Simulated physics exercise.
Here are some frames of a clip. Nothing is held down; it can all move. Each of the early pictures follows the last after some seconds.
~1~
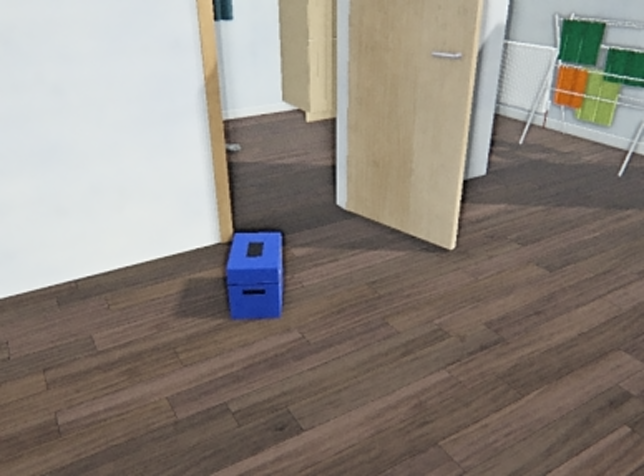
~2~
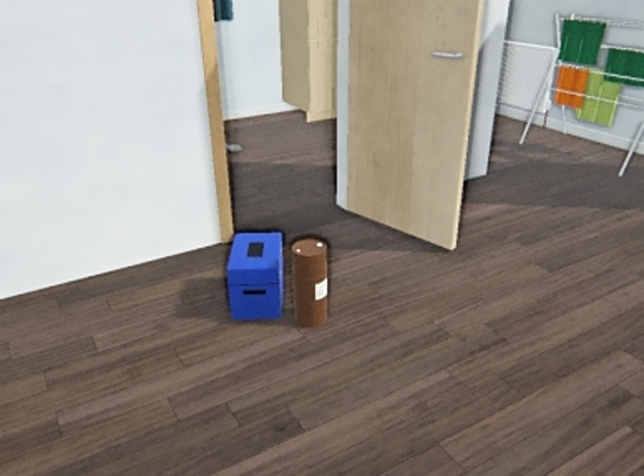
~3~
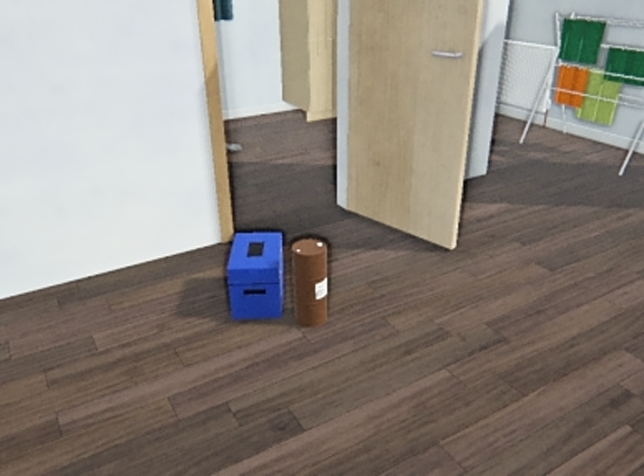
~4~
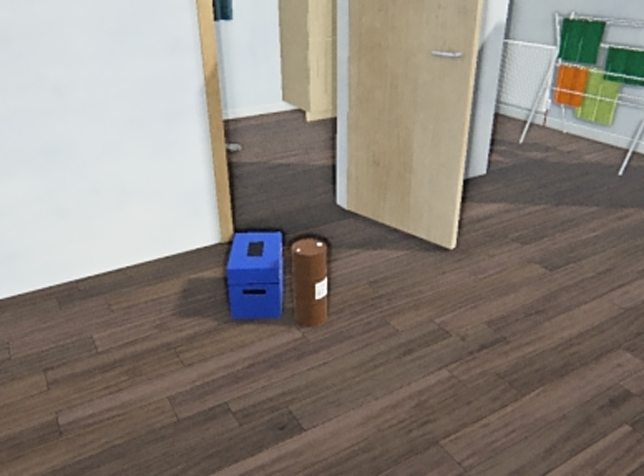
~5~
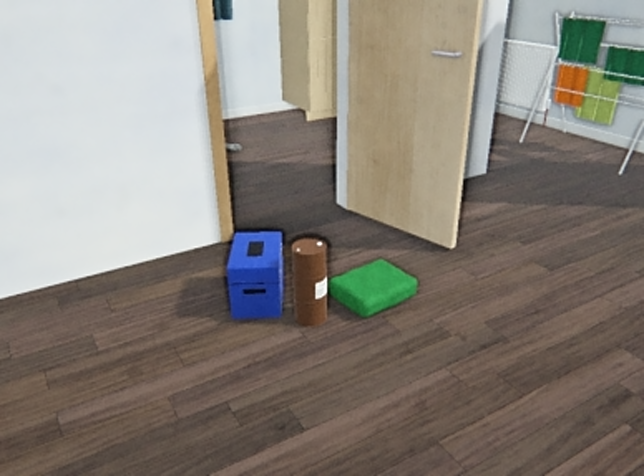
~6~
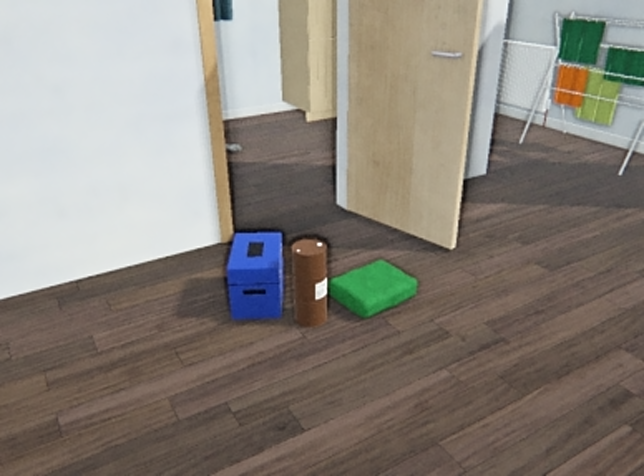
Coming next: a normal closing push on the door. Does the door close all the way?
Yes.
Then, 0.50 s past the last view, open by 84°.
Then, 0.90 s past the last view, open by 47°.
Then, 1.20 s past the last view, open by 18°.
Finally, open by 0°; all 3 still in place. Final places as the last picture's camera would see them, green cushion near (373, 288).
